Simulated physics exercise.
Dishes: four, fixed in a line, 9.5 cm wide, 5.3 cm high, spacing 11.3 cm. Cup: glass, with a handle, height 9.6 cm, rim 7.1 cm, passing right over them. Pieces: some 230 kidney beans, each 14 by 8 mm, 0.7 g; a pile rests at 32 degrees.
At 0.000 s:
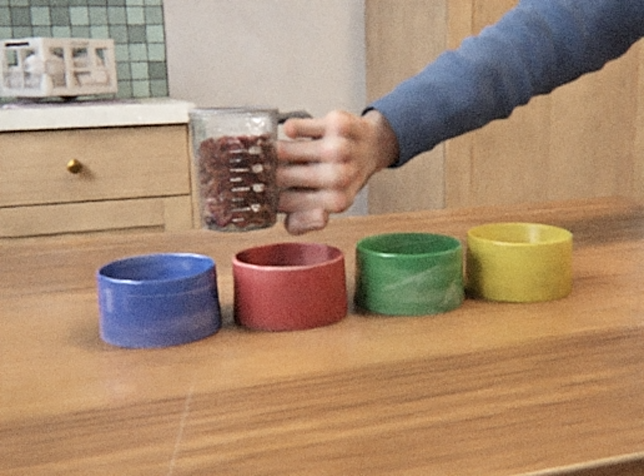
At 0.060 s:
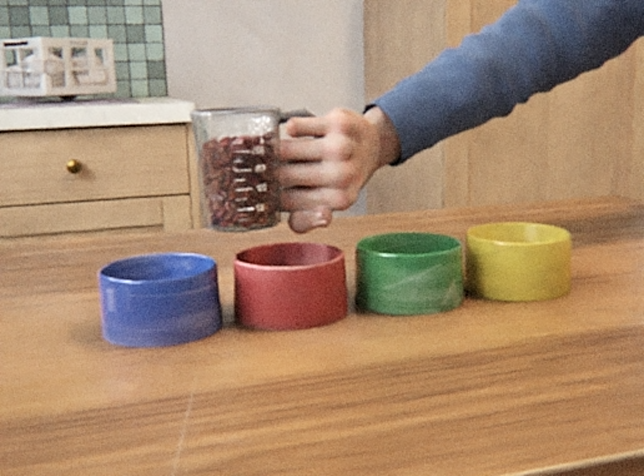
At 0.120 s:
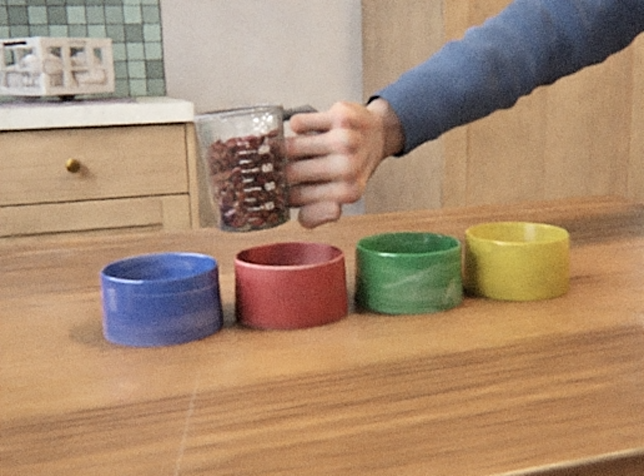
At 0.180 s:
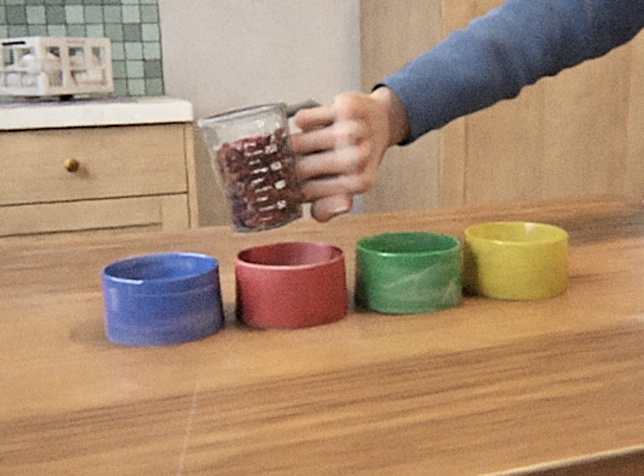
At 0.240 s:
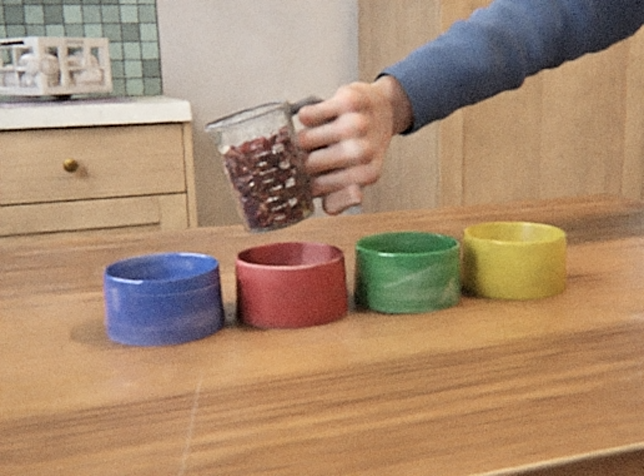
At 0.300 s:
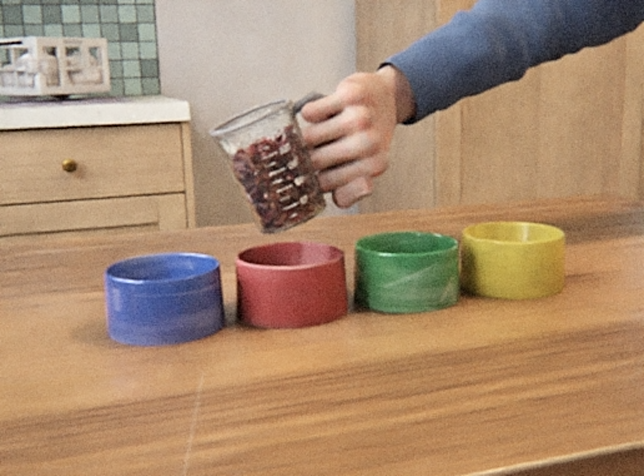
A hand held a clear measuring cup of dark red beans above blue, red, green and yellow dishes on a wooden table, then slowly tilted it to the left while shifting slightly right.
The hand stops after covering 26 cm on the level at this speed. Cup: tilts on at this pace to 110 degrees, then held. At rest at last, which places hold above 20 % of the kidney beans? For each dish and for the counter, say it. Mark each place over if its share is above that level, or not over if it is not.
Red: Not over, blue: Not over, green: Over, yellow: Not over, counter: Over.
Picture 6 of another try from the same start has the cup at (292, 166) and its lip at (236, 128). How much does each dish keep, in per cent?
The red dish keeps 0, the blue dish 0, the green dish 50 and the yellow dish 0.
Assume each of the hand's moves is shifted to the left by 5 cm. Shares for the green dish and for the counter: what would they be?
Shares in that case - green 30 / counter 10.
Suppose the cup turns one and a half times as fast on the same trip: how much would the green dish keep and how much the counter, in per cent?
Then the green dish would get 20 and the counter 10.
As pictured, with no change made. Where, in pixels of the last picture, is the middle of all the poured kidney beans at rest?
Centre at rest, approx.: (393, 287) px.
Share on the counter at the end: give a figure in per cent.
Estimate: Close to 25 %.
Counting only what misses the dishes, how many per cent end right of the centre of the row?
Roughly 50 %.
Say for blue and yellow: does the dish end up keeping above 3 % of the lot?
Blue: False, yellow: False.
After 1.20 s, tilt 99 degrees; cup holds 95 %, red 5 %.
Then, at 1.79 s, tilt 110 degrees; cup holds 20 %, red 10 %, green 45 %.
Then, at 2.44 s, tilt 110 degrees; cup holds 0 %, red 10 %, green 60 %.
At rest (3.2 s), red 10 %, blue 0 %, green 65 %, yellow 0 %, counter 25 %.
